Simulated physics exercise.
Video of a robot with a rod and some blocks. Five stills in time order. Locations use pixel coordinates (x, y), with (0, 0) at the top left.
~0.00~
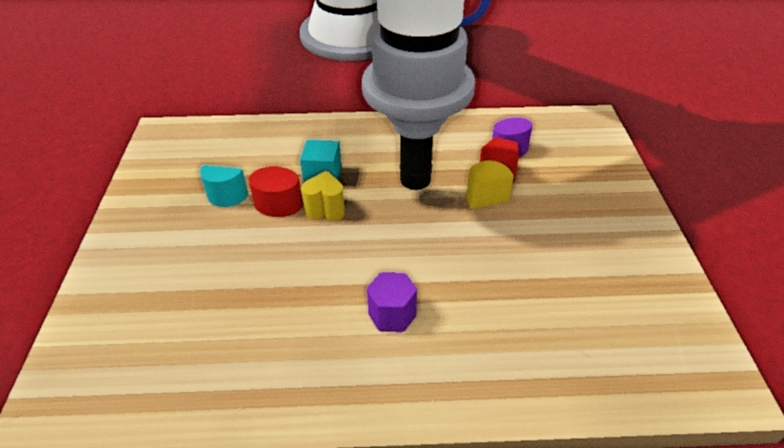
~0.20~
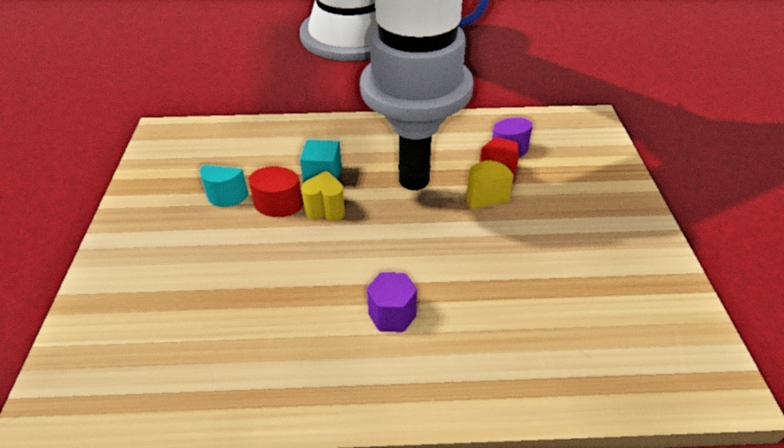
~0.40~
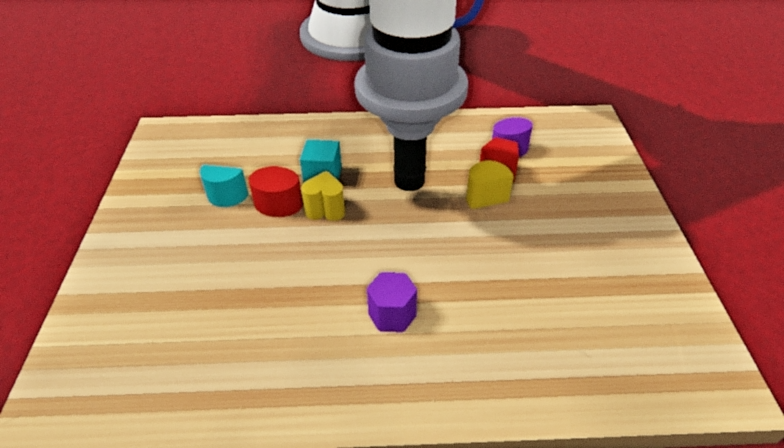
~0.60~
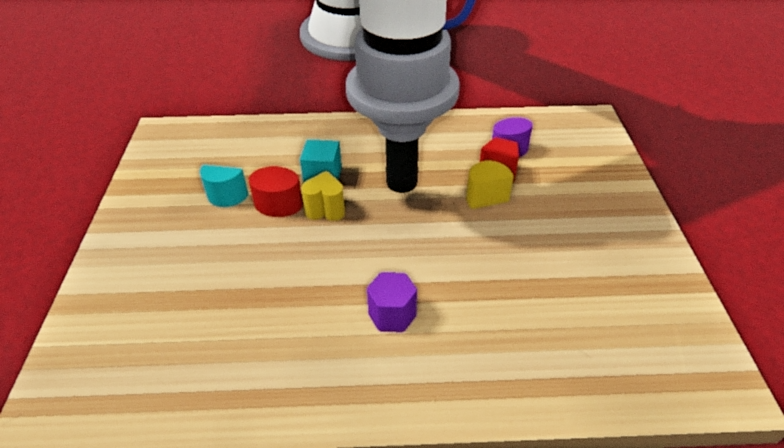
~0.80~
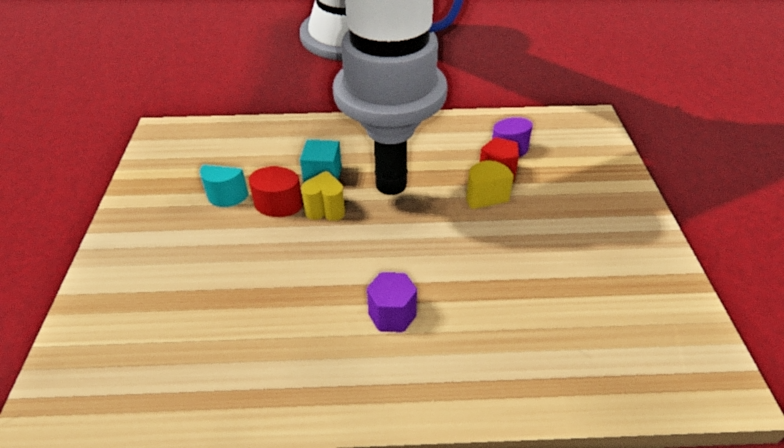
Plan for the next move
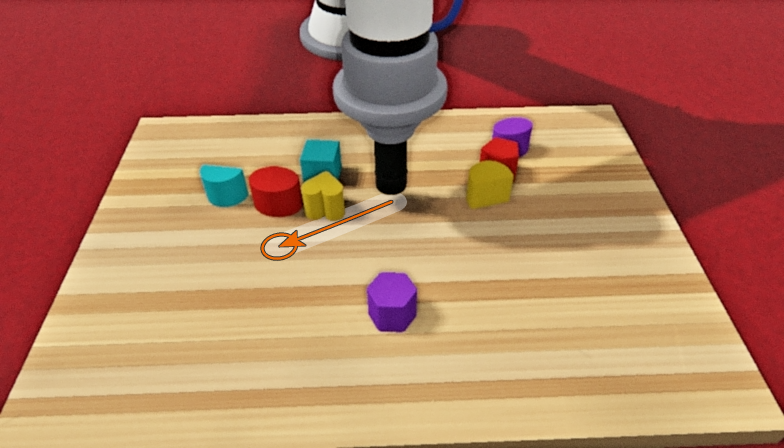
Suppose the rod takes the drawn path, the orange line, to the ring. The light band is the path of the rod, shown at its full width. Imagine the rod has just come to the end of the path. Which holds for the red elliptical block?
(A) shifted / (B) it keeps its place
I choose A.
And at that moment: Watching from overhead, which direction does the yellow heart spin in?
Looking down, my answer is that the yellow heart rotates clockwise.
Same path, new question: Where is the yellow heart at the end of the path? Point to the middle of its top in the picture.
Its top centre lands on (292, 190).
The drawn path runs from (391, 202) directly to (279, 246).
One third of the way, rod (354, 201); yellow heart (318, 185).
Two thirds of the way, rod (316, 216); red elliptical block (264, 172), turned 15° anticlockwise; yellow heart (297, 188), turned 75° clockwise.
At the end, rod (276, 231); red elliptical block (264, 172), turned 15° anticlockwise; turquoise four-sided block not moved; yellow heart (292, 190), turned 100° clockwise.
